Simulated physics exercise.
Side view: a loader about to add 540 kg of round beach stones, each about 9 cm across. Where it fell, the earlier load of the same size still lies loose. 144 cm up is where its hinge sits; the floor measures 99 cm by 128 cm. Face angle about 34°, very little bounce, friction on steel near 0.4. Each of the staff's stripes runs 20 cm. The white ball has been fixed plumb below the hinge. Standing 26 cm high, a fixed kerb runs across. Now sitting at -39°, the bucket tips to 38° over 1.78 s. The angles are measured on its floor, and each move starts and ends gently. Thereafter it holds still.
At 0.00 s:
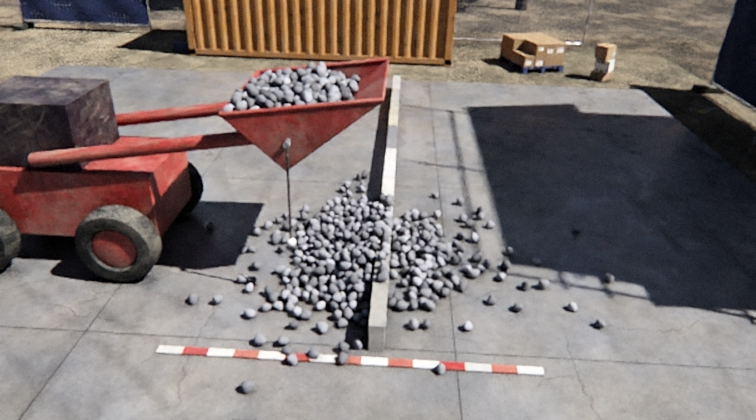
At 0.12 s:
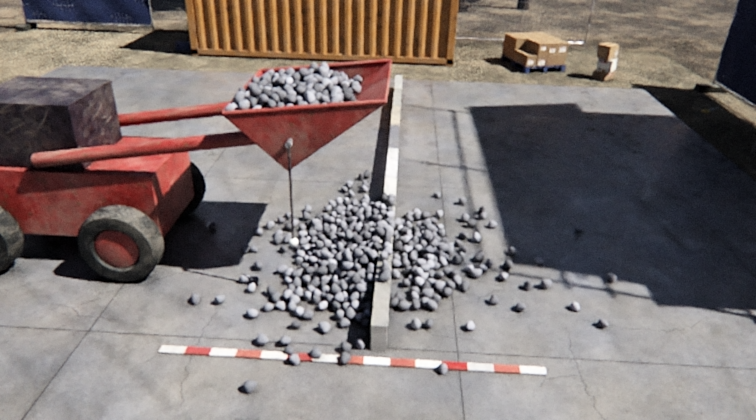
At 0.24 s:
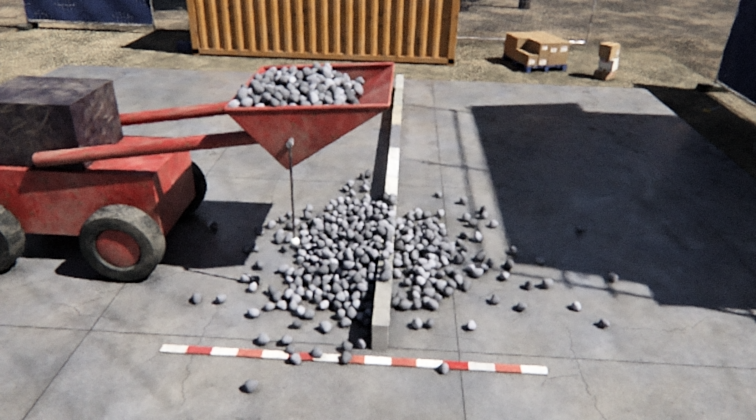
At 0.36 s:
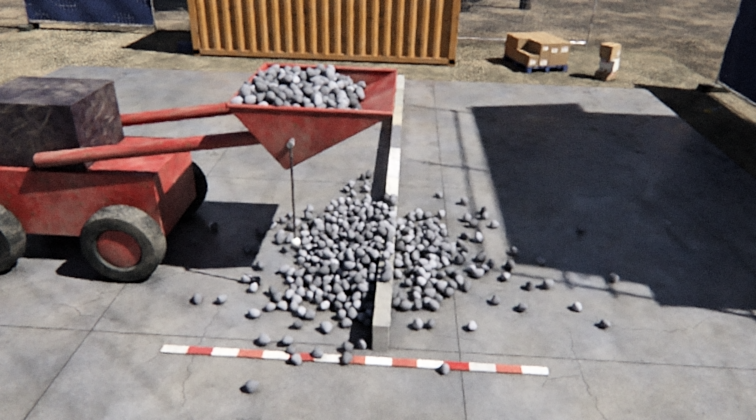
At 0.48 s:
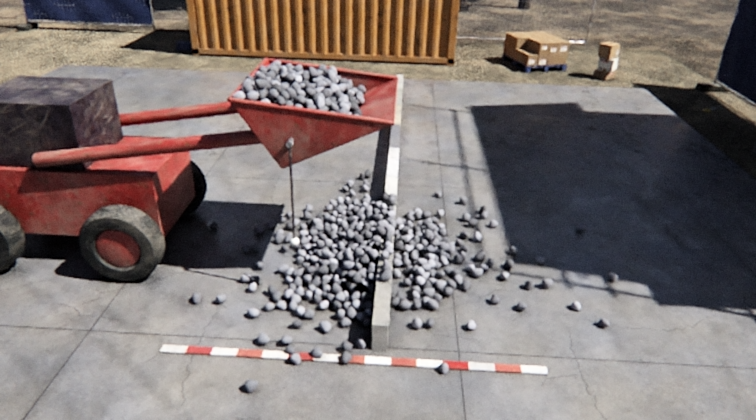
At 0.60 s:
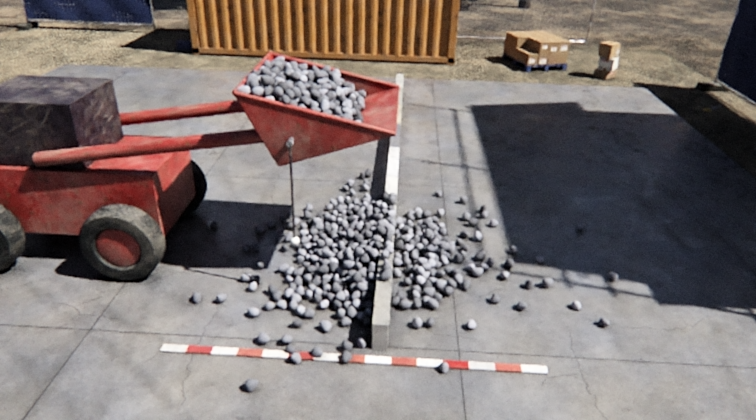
The clip opens on a red loader at left, its raised bucket full of grey stones above a loose pile straddling a low kerb. The bucket slowly rotates clockwise, its right-hand lip lowering and its back edge rising, while the stones inside shift slightly and the pile below stays still.
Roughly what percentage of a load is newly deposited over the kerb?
Around 95 per cent of a load is newly deposited there.
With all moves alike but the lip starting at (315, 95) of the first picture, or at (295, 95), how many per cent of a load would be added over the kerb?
First place about 15 %, second about 5 %.
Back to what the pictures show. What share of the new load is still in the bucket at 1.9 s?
Held: Around 30 % of the load.
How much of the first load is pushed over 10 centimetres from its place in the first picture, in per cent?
About 20 per cent.
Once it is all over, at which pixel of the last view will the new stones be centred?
They end up centred around (443, 250).
After 1.3 s the floor is at 26°; in per cent of one load, 96 in the bucket, 81 on this side of the kerb, 24 over the kerb; the foremost stones are at (563, 274).
After 1.9 s the floor is at 38°; in per cent of one load, 32 in the bucket, 101 on this side of the kerb, 68 over the kerb; the foremost stones are at (563, 274).
After 2.2 s the floor is at 38°; in per cent of one load, 3 in the bucket, 93 on this side of the kerb, 106 over the kerb; the foremost stones are at (567, 273).
After 5.0 s the floor is at 38°; in per cent of one load, 0 in the bucket, 83 on this side of the kerb, 118 over the kerb; the foremost stones are at (604, 277). Net gain over the kerb, 95.
